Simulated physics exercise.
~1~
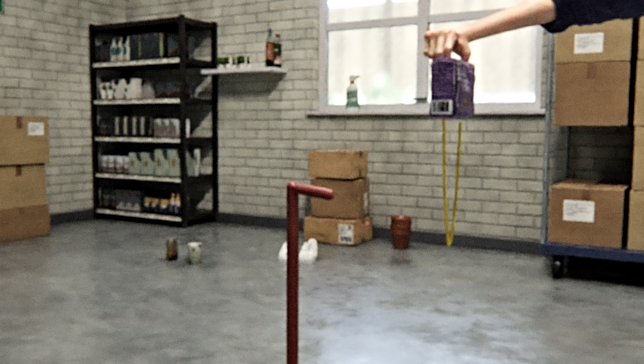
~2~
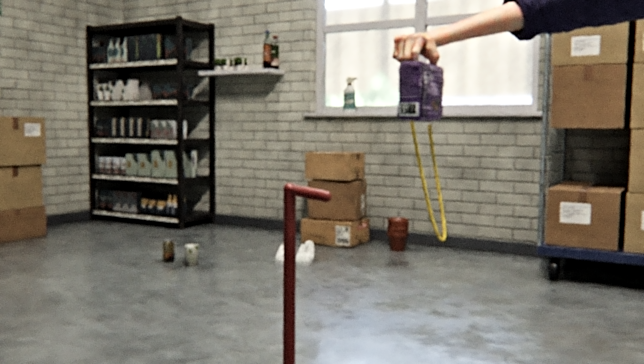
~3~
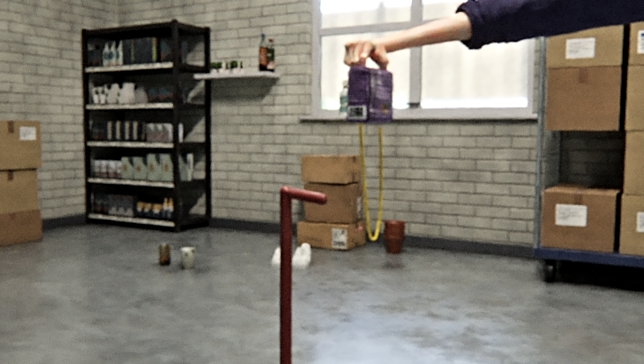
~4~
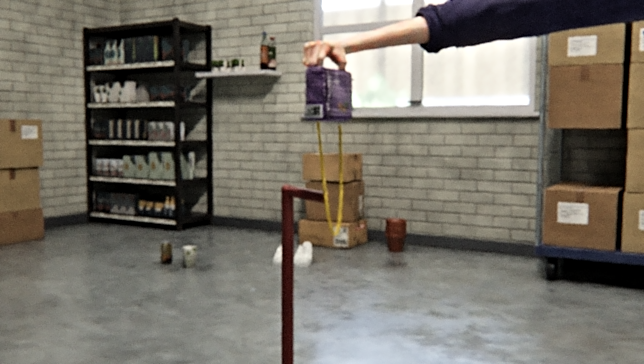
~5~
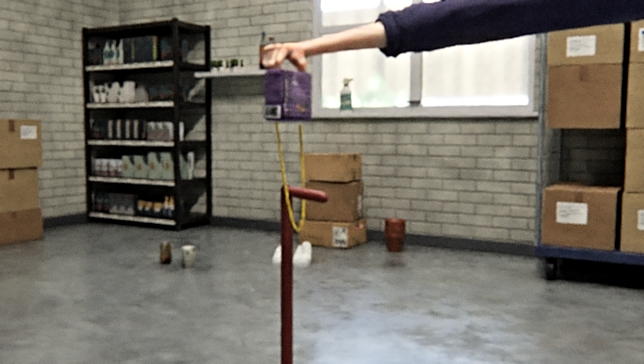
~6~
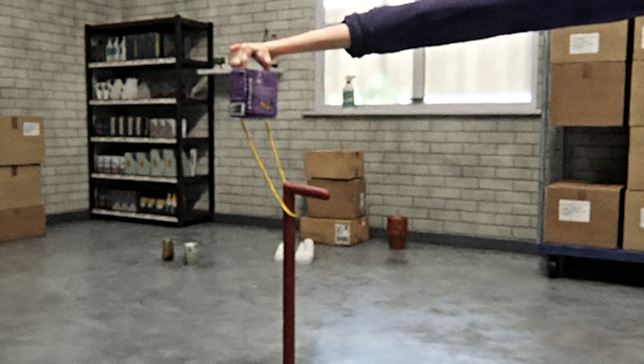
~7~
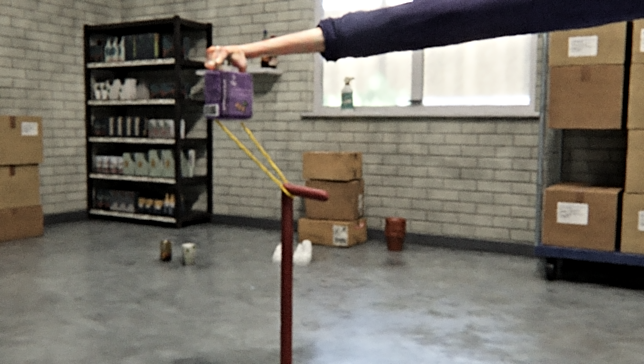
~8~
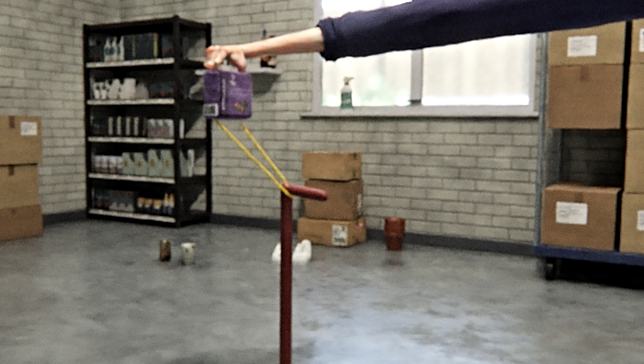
A hand at the end of a dark-sleeved arm reaches in from the right, holding a purple pouch upright with a yellow loop hanging beneath it. The slightly swaying view looks across a grey-floored storeroom with pale brick walls, a black shelf at left, a bright window, stacked cardboard boxes and a dark red post with a short sideways hook in the foreground. The hand carries the pouch steadily left, over the post. The trailing loop meets the post and slants back as the pouch passes beyond it. Finally the hand stops, the loop caught and stretched tight at the post's top.
